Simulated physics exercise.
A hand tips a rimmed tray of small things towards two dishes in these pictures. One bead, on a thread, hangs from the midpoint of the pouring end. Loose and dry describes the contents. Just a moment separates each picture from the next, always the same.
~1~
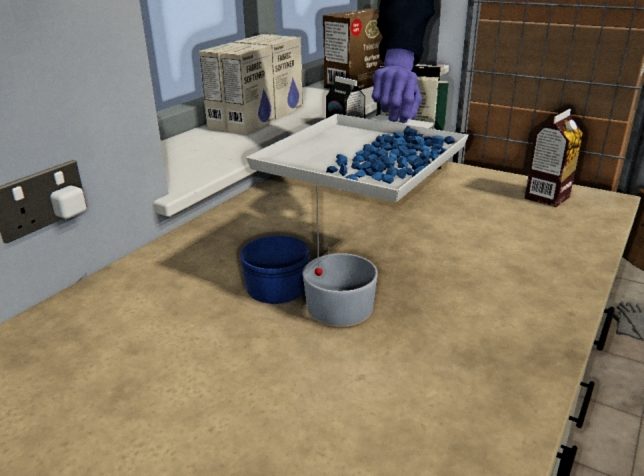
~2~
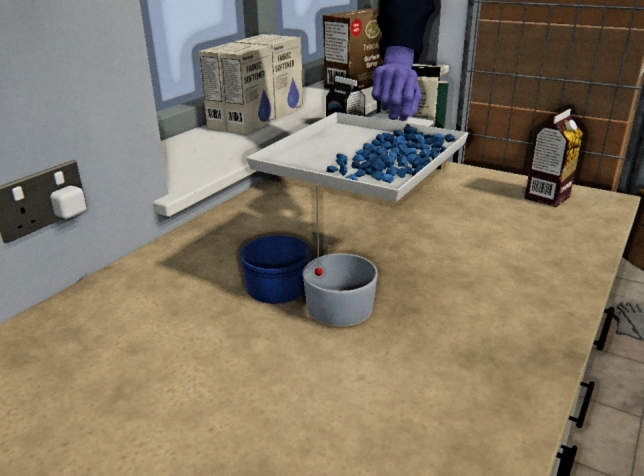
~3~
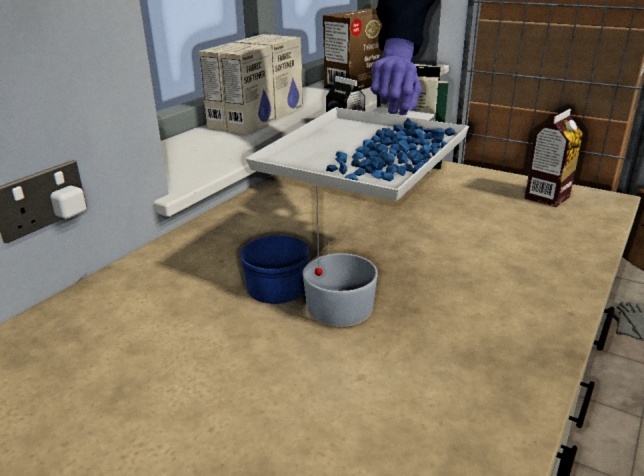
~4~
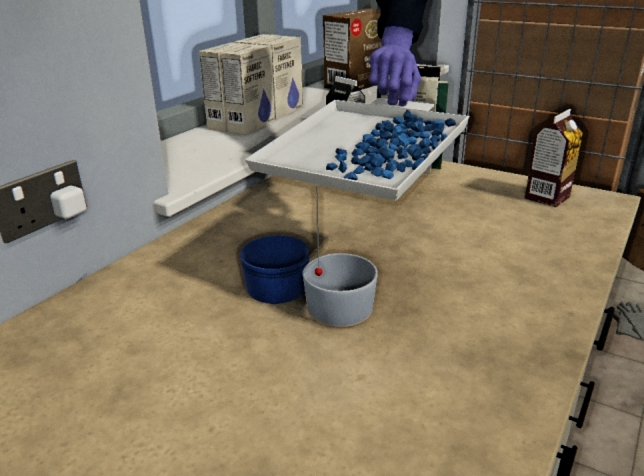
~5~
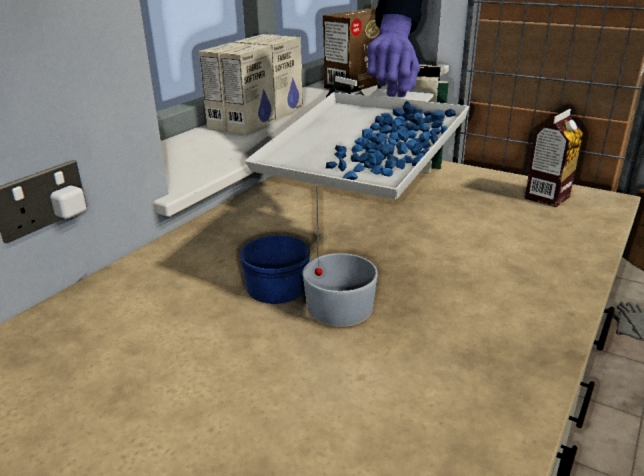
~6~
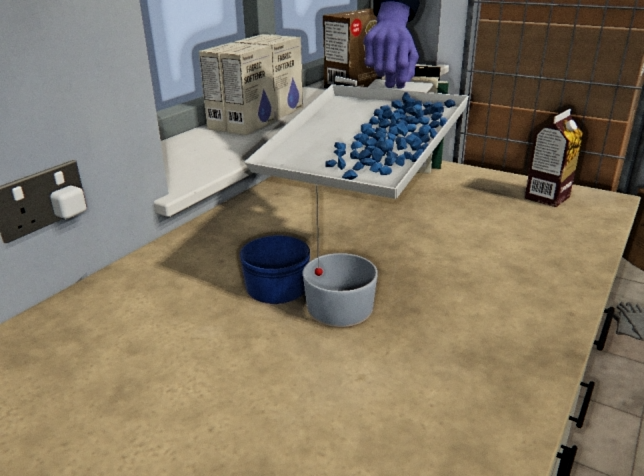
On a kitchen worktop, a purple-gloved hand slowly tilting a white tray of blue stones above a blue dish and grey dish.
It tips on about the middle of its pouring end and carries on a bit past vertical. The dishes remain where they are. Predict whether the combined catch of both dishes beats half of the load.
The combined catch falls short of half.
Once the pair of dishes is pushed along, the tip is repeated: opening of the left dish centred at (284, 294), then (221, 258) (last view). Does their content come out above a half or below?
For the two tries in order: Exceeding half, not as much as half.
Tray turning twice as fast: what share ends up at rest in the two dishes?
I'd expect near 0 per cent.
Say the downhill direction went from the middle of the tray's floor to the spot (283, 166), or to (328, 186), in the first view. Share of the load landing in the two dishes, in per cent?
First heading 60 %, second heading 0 %.
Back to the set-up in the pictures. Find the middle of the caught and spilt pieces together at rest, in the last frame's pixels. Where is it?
I'd mark it at roughly (267, 342).
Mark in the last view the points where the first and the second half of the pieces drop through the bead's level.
Points: About (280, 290), then about (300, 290).
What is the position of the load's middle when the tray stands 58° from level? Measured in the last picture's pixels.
(327, 163).
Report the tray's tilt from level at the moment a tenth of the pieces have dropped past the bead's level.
At roughly 70°.
Soon after the last picture, tray tipped steeply; nearly all on the tray; a stray few in the air.
A little later, tray tipped right over; about half on the tray; about a third outside both; about a quarter in the air.
Later still, tray tipped past a quarter turn; a stray few in the left dish; nearly all outside both.
At rest, tray tipped past a quarter turn; none in the right dish; a stray few in the left dish; nearly all outside both.
